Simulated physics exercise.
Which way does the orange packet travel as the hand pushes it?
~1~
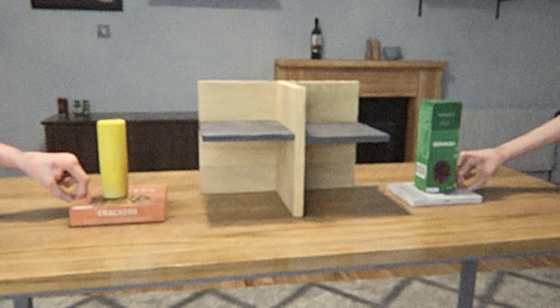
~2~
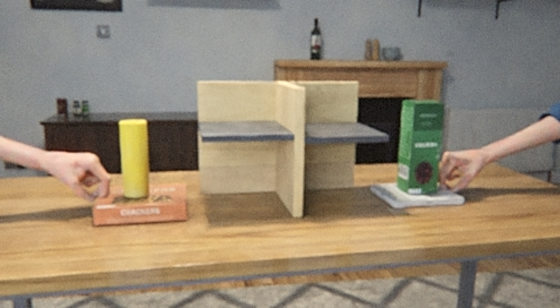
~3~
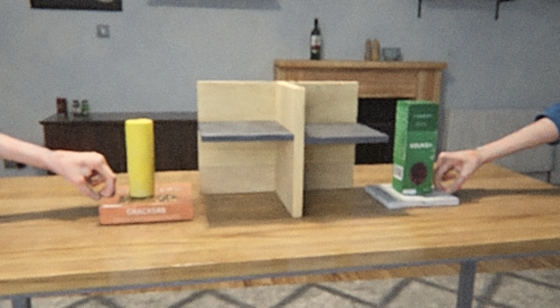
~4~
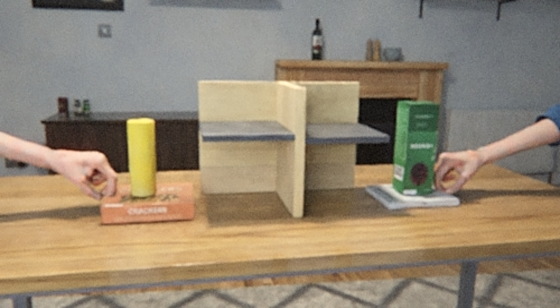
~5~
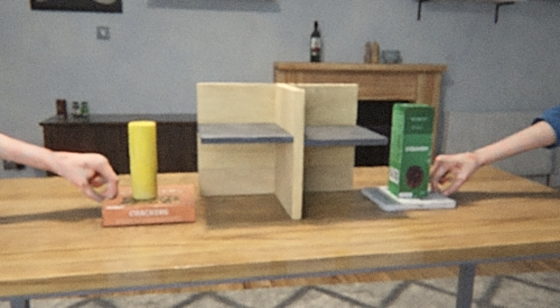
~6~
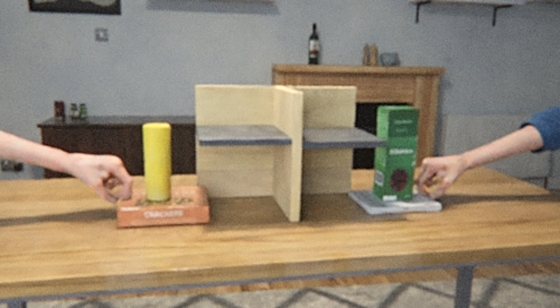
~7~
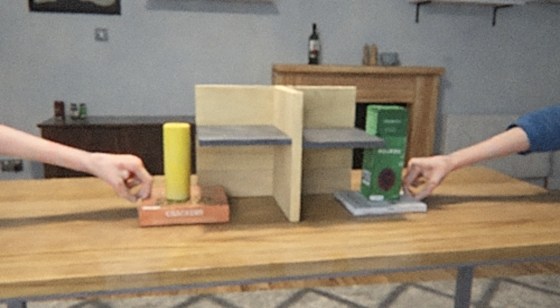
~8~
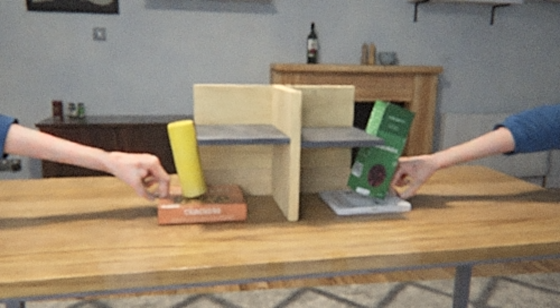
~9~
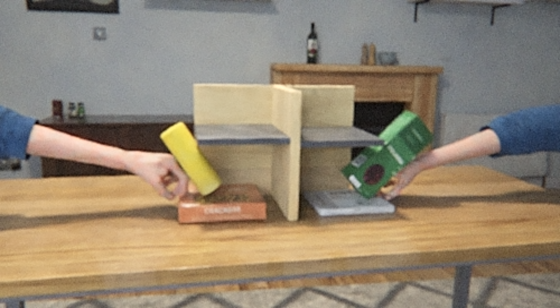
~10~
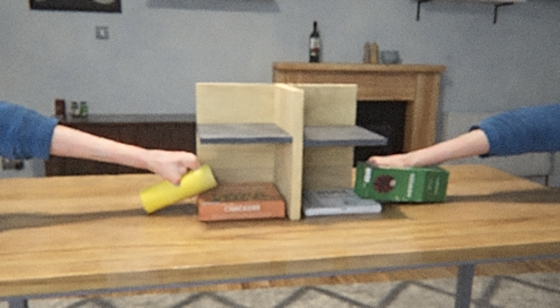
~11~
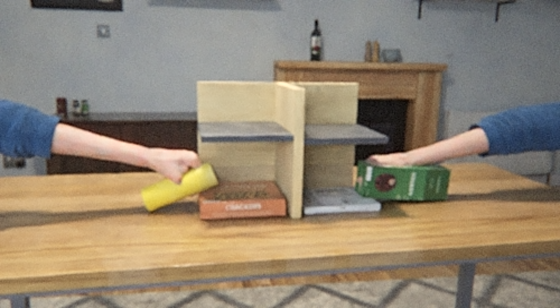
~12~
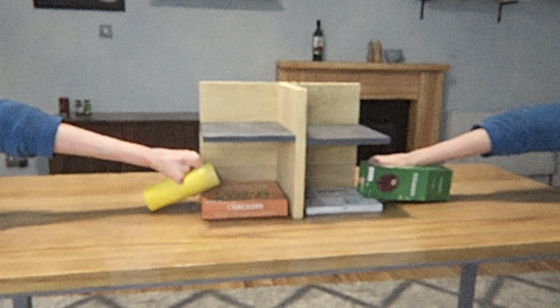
It slides to the right, toward the middle of the rack, and ends up under the shelf on the left side.
Two hands pushed an orange packet carrying a yellow candle and a white box carrying a green carton inward beneath a rack's shelves. The candle and carton tipped outward against the shelf edges and ended up on their sides, hands still on them.
